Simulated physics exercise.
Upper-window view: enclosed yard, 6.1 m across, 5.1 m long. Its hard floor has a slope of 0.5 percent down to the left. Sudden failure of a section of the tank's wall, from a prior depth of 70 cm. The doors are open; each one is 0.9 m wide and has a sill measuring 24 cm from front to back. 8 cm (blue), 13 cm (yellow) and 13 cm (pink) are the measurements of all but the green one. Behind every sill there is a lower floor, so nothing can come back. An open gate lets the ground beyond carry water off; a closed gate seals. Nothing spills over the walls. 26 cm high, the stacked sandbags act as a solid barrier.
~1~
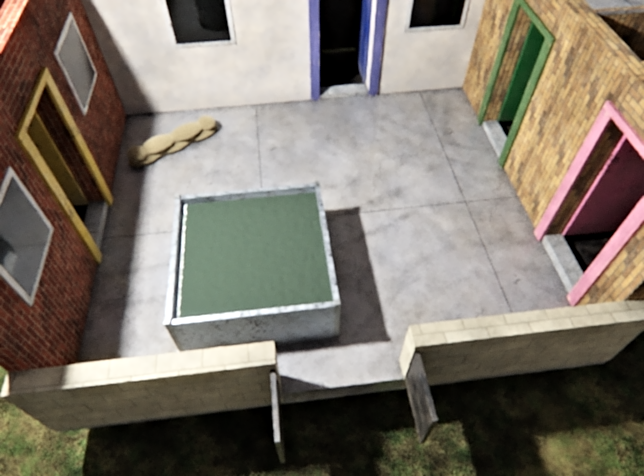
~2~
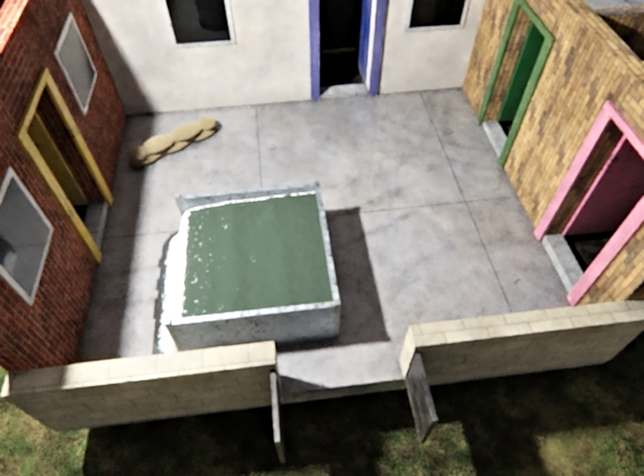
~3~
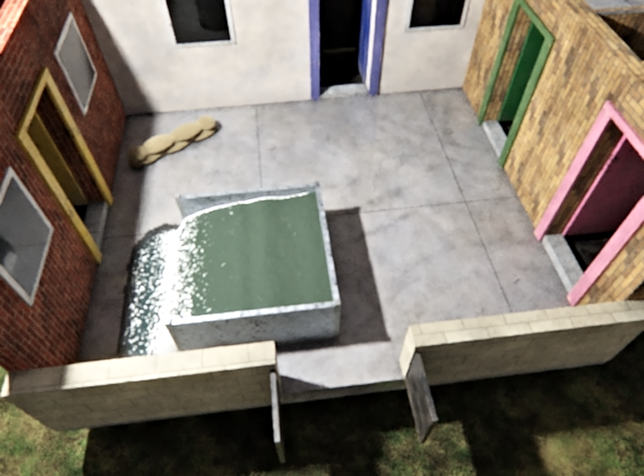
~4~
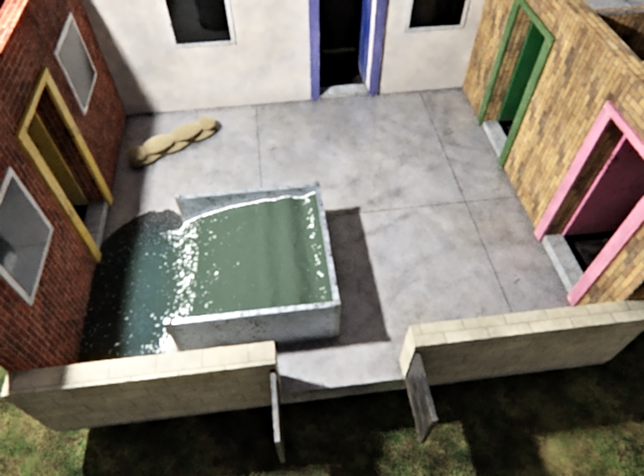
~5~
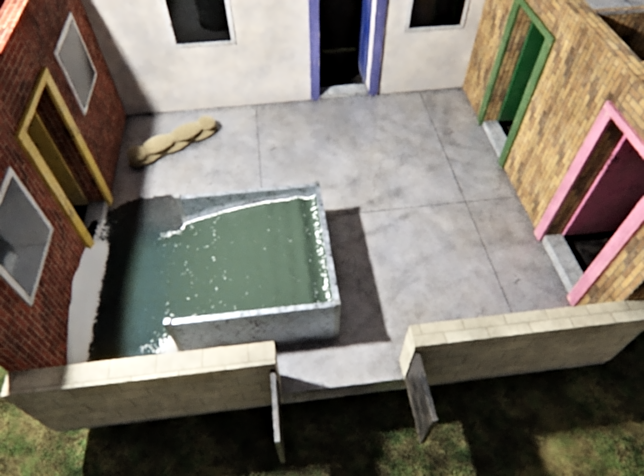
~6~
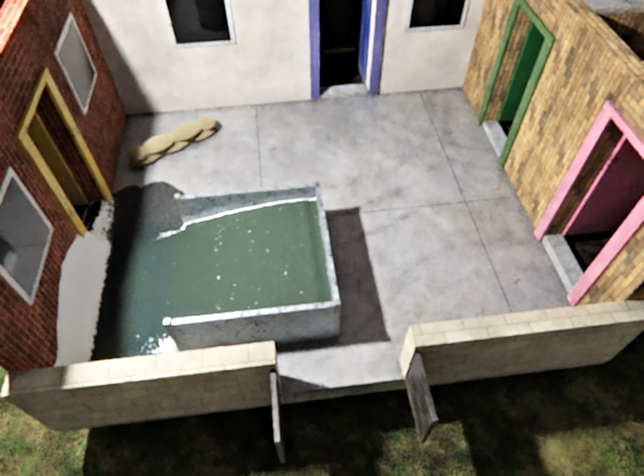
Green water pours from the left side of a tank and spreads across the yard floor.
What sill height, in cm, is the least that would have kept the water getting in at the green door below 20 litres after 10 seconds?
The least height is about 8.5 cm.
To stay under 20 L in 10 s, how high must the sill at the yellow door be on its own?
The yellow one would have to be about 28 cm high.
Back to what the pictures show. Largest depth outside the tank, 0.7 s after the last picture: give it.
Close to 58 centimetres.
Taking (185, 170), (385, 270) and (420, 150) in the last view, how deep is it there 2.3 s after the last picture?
In that order: 13, 0 and 0 cm.
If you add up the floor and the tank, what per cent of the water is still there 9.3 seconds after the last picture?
Some 84 per cent remains.
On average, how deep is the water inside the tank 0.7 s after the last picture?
It averages roughly 31 centimetres.
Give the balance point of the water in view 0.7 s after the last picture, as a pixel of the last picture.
Centre estimate: (179, 290) px, approximately.
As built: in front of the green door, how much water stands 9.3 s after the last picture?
A ruler would read roughly 6.0 cm.
Then, 0.7 s after the last picture water covers 15 % of the floor, deepest (58 cm) near (75, 383); it has not reached the green door.
Then, 2.3 s after the last picture water covers 50 % of the floor, deepest (29 cm) near (116, 173); it has not reached the green door.
Then, 9.3 s after the last picture water covers 90 % of the floor, deepest (11 cm) near (360, 296); 6 cm at the green door, 16 litres in over its 9 cm sill.
At the green door as built, the water peaked near 13 cm, 5.3 s after the last picture.
With a sill of 7 cm, 35 litres would have come in within the 10 s; with 9.5 cm, 13 litres. So under 20 litres takes about 8.5 cm.
